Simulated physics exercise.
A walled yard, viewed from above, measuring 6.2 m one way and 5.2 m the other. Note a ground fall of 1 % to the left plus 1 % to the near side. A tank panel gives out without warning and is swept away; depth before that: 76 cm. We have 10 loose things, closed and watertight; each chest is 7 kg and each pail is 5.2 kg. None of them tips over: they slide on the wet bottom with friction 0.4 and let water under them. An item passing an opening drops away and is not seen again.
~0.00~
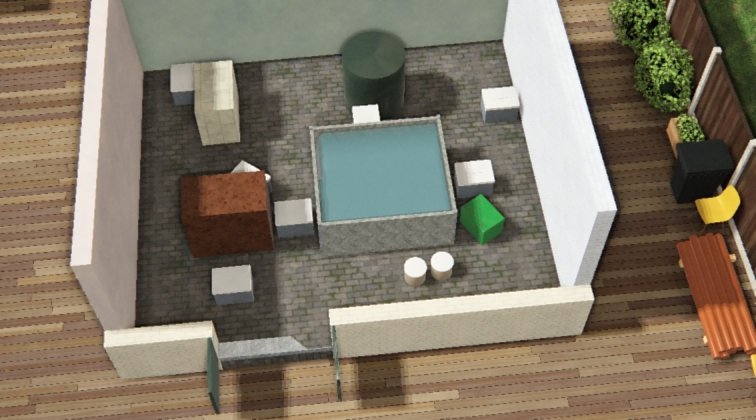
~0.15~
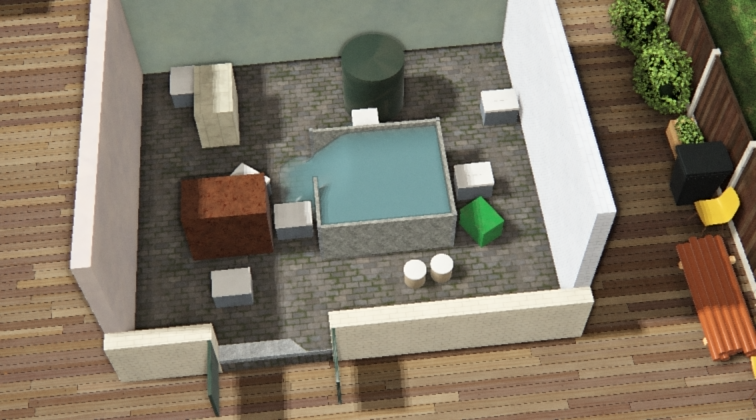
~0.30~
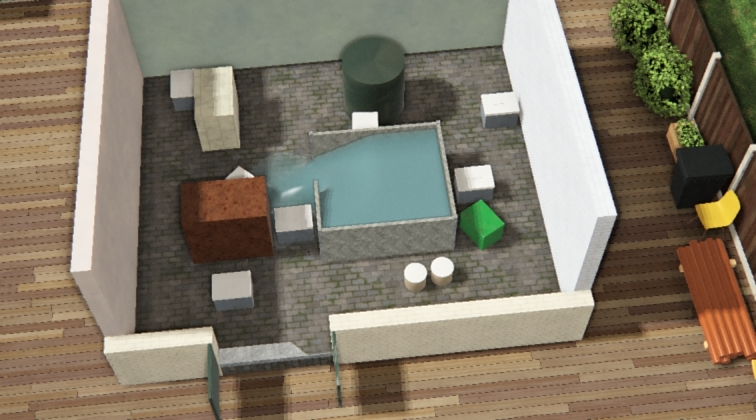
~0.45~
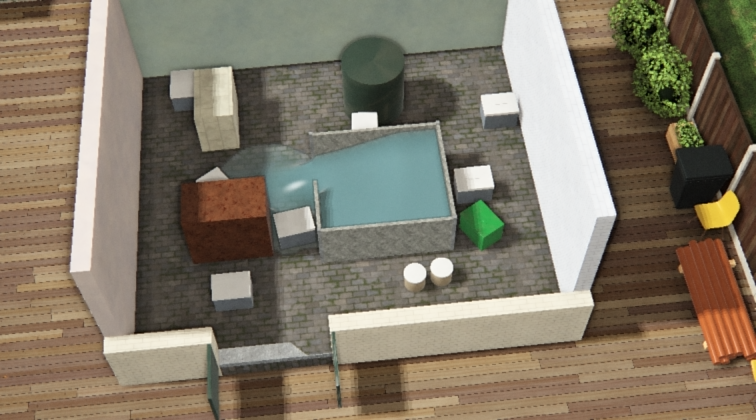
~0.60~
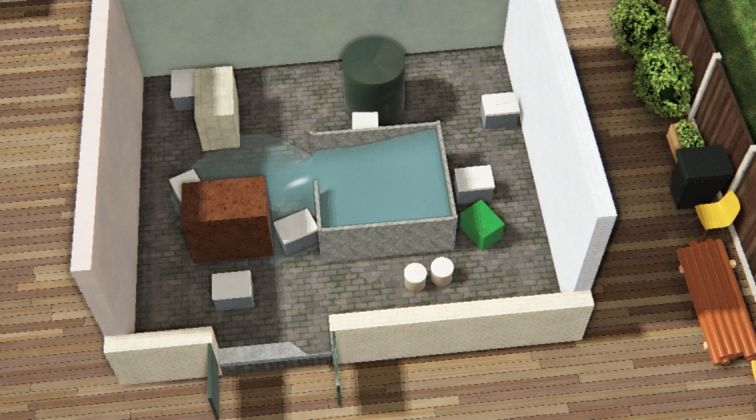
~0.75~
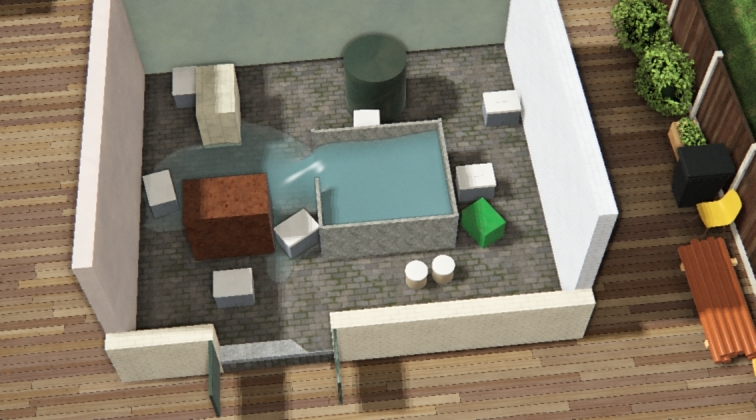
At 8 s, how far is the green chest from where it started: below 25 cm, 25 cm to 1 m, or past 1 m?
Virtually static.
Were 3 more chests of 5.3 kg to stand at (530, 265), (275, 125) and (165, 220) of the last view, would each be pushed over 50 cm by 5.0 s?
Answers, first to last: Not exceeding, exceeding, exceeding.
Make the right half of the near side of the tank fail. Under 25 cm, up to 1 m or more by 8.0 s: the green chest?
Then the green chest travels far.
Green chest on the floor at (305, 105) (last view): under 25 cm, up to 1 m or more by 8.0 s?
I'd say it lands far off.
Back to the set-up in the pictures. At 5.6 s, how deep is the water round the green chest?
Depth approx. 0 cm.
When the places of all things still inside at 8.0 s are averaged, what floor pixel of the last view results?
Averaged position, last view: Near pixel (448, 237).
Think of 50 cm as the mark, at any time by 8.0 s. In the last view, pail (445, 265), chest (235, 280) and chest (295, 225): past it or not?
Item by item, they came out below the mark, above the mark and above the mark.
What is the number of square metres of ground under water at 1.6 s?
Roughly 12 m2.
After 1.6 s the green chest is near (484, 216), 0.0 m from its start, aground; 0 of 10 are out; 1 afloat.
After 3.6 s the green chest is near (484, 216), 0.0 m from its start, aground; 0 of 10 are out; 2 afloat.
After 5.6 s the green chest is near (484, 216), 0.0 m from its start, aground; 0 of 10 are out; 3 afloat.
After 8.0 s the green chest is near (483, 221), 0.1 m from its start, aground; 0 of 10 are out; 5 afloat.
